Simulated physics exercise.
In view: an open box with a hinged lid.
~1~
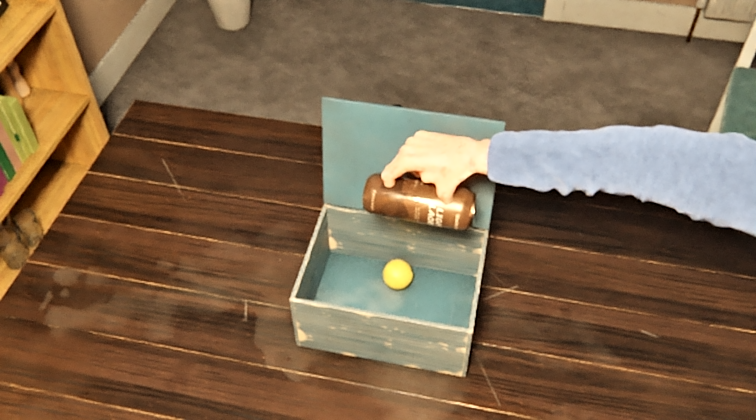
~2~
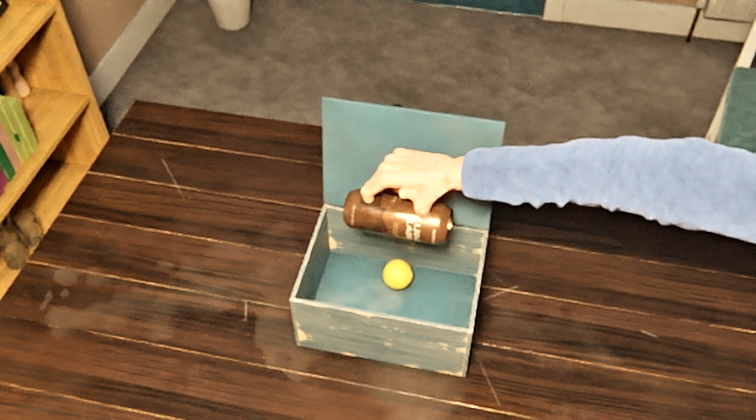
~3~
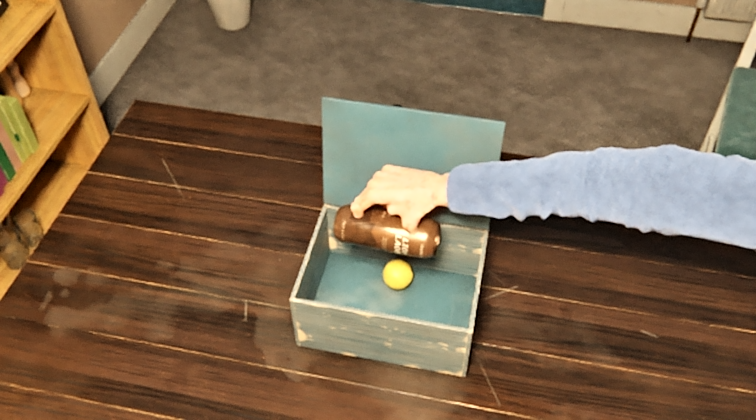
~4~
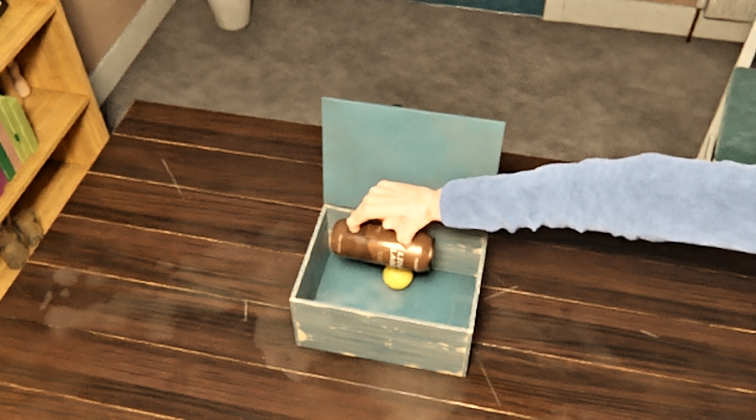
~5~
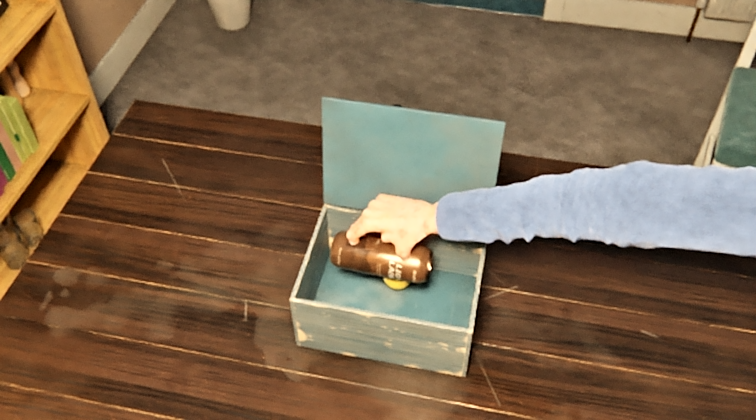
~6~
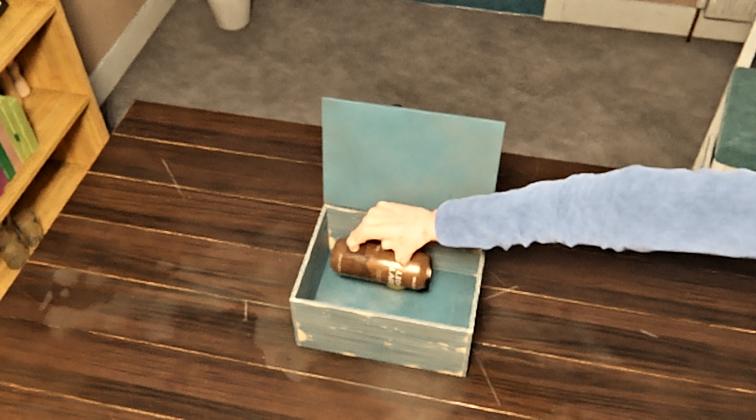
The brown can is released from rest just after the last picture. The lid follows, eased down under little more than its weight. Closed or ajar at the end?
The lid sits on the rim.
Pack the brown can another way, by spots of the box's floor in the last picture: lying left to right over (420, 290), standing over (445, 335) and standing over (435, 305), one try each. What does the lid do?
First, it shuts flat; second, it is held up; third, it stays ajar.
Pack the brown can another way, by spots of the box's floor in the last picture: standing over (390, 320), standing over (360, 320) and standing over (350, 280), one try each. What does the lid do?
First, it will not close; second, it will not close; third, it stays ajar.
Then, 0.50 s later than the last frame, brown can moved about its own width near (373, 313); yellow lemon moved a little.
Then, 1.50 s later than the last frame, lid 66° above the rim; brown can moved about its own width near (370, 318); yellow lemon moved about its own width.
Then, 2.00 s later than the last frame, lid 23° above the rim; brown can moved about its own width near (370, 318); yellow lemon moved about its own width.
When it is over, lid shut; moved from the start, brown can and yellow lemon. End places, in pixels of the last picture, brown can near (370, 318).
